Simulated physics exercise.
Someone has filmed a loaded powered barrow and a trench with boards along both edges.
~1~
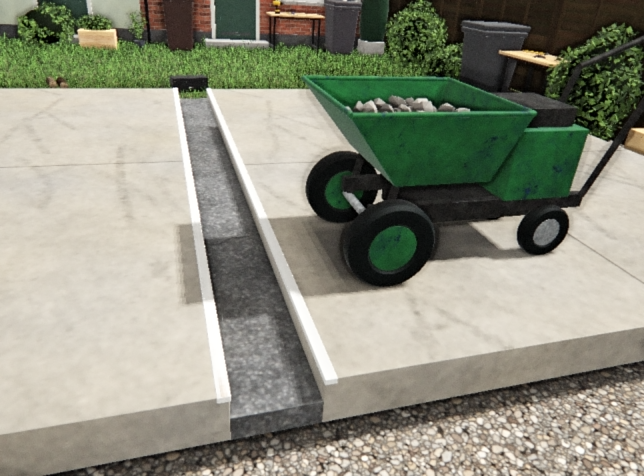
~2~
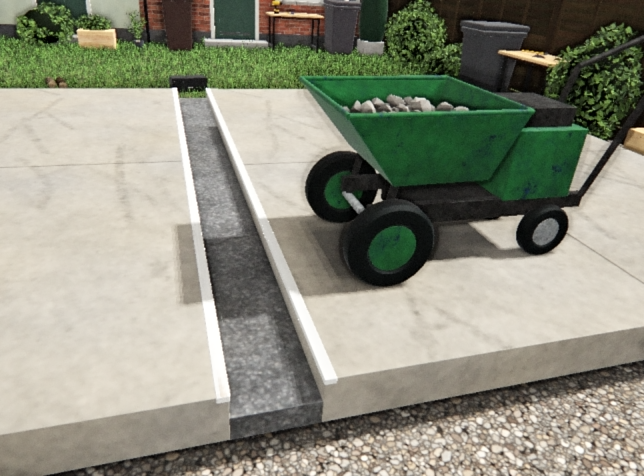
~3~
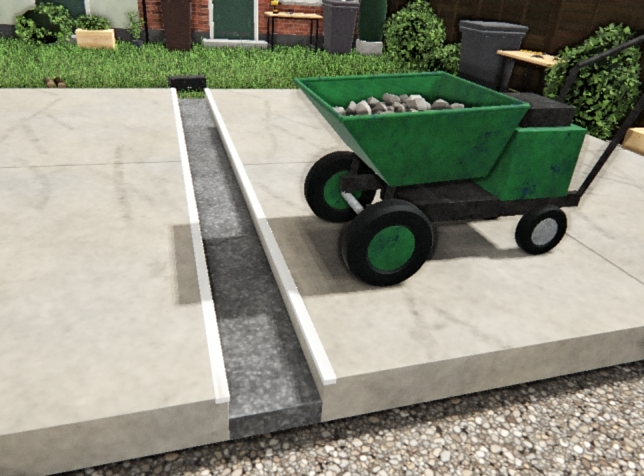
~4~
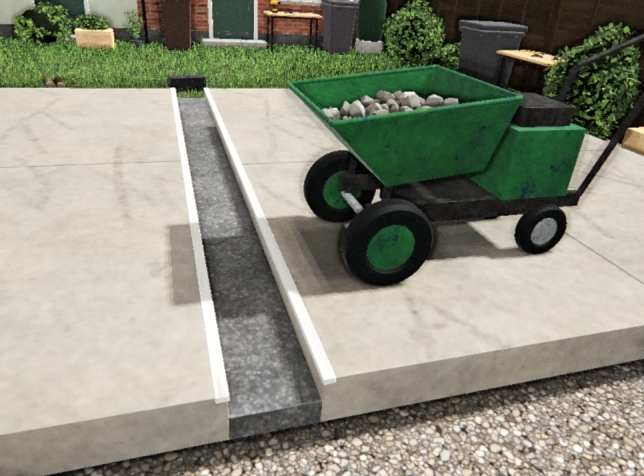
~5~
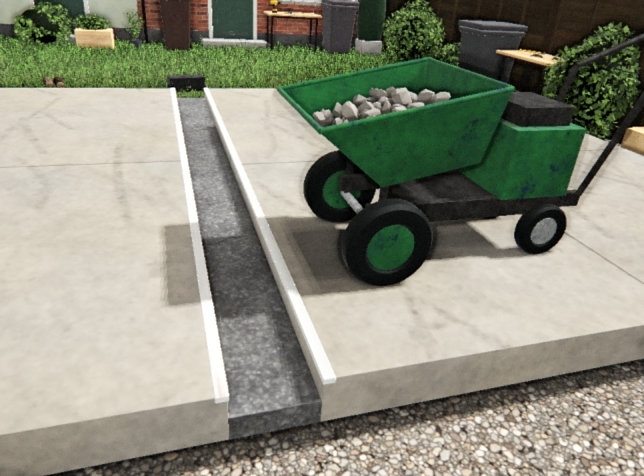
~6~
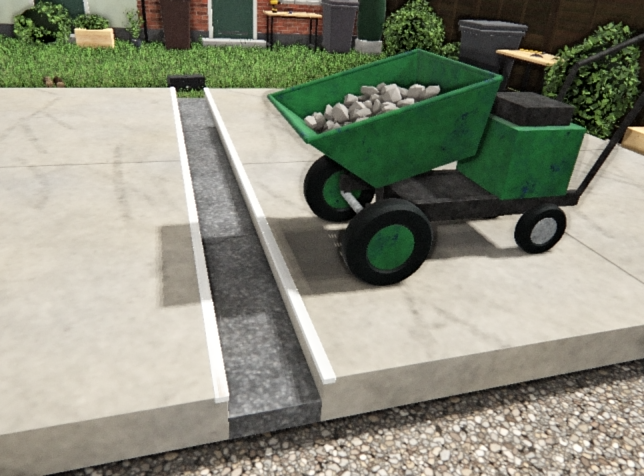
The green skip of a powered barrow, loaded with grey stones, starts level and tilts gradually forward to the left, its front lip dipping while the wheels and the camera stay still. The barrow stands at right on pale concrete slabs, beside a shallow dark trench edged with white boards. Seen from slightly above, gravel lies in front, with grass, bins and a brick house behind.
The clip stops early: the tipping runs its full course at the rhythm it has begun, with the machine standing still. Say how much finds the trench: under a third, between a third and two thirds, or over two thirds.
In the trench: Between a third and two thirds.
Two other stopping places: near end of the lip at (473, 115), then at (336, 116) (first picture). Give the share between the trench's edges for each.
In turn 30 and 20 in a hundred.
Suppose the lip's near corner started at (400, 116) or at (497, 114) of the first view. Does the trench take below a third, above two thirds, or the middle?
First over two thirds, then less than a third.
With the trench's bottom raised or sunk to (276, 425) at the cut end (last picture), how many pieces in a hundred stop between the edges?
Close to 70 per cent.
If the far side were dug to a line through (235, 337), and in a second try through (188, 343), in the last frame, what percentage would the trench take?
About 20 and 70 per cent.
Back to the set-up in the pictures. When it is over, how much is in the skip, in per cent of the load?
About 10 per cent.
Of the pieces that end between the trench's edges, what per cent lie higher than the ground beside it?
About 25 per cent.
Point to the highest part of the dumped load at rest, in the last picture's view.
Close to (191, 235).
Shortly afterwards, skip tipped steeply; the whole lot in the skip.
Next, skip tipped right over; the bulk in the skip; a little in or heaped over the trench; a little beyond it.
Some moments later, skip tipped right over; near a quarter in the skip; near half in or heaped over the trench; near a third beyond it.
In the end, skip tipped right over; a little in the skip; near half in or heaped over the trench; near a third beyond it.
